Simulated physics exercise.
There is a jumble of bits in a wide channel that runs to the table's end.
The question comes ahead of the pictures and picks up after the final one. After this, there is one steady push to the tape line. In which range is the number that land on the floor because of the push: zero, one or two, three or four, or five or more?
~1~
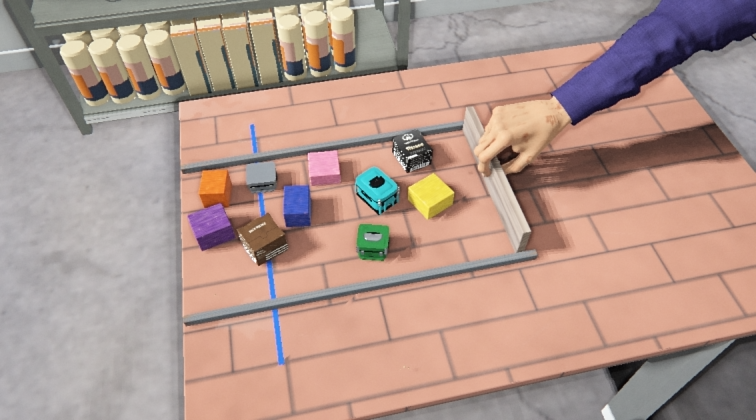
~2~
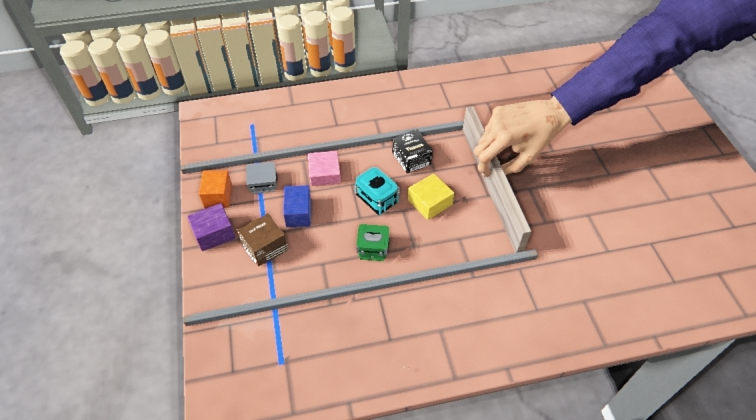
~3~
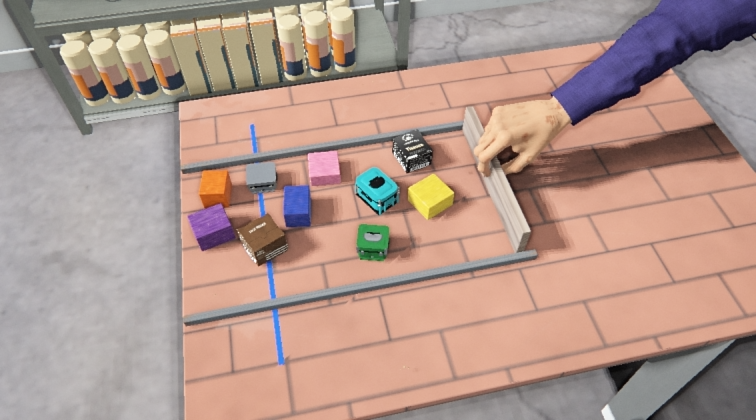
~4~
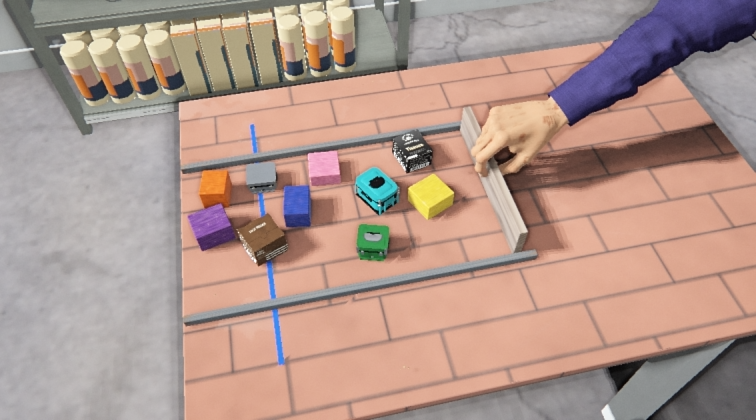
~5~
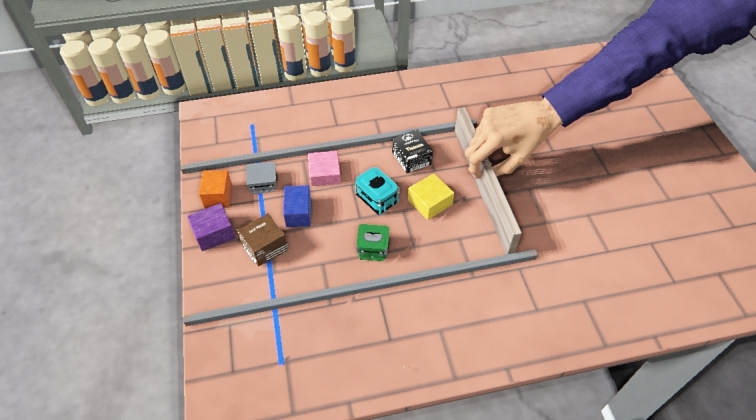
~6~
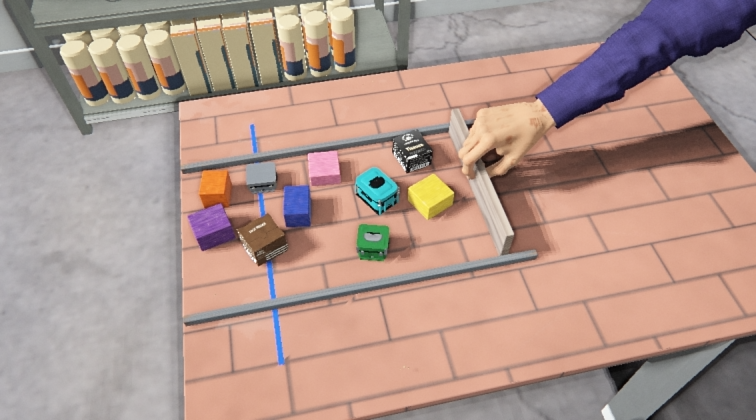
In the range one or two.
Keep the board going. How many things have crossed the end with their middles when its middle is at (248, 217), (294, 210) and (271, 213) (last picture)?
The counts: 4, 0 and 2.
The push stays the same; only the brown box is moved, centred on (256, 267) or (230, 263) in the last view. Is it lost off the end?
First: Safe; second: Safe.
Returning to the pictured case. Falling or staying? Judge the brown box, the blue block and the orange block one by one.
Brown box: Up; blue block: Up; orange block: Down.
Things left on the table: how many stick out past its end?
Looks like 2 of them.
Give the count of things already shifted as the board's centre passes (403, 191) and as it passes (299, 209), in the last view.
First 3 and then 10.
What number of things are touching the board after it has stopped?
The count in contact is 3.
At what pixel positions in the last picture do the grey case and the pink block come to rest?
Result: One at about (183, 192), the other at about (213, 187).
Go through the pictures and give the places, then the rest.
The first picture shows purple block (212, 227); orange block (216, 189); brown box (263, 240); board (493, 176); tape (265, 226).
The second picture shows orange block (216, 189); board (493, 176).
The third picture shows brown box (263, 240); pink block (324, 169).
The fourth picture shows purple block (212, 227); turquoise case (377, 191).
The fifth picture shows orange block (216, 189); green case (373, 243).
The sixth picture shows purple block (212, 227); orange block (216, 189); brown box (263, 240); board (478, 178); tape (265, 226).
Soon after, none off yet; purple block at rest near (212, 227); orange block at rest near (216, 189); brown box at rest near (263, 240).
In the end, the number that fall off is one or two; gone, orange block and purple block.
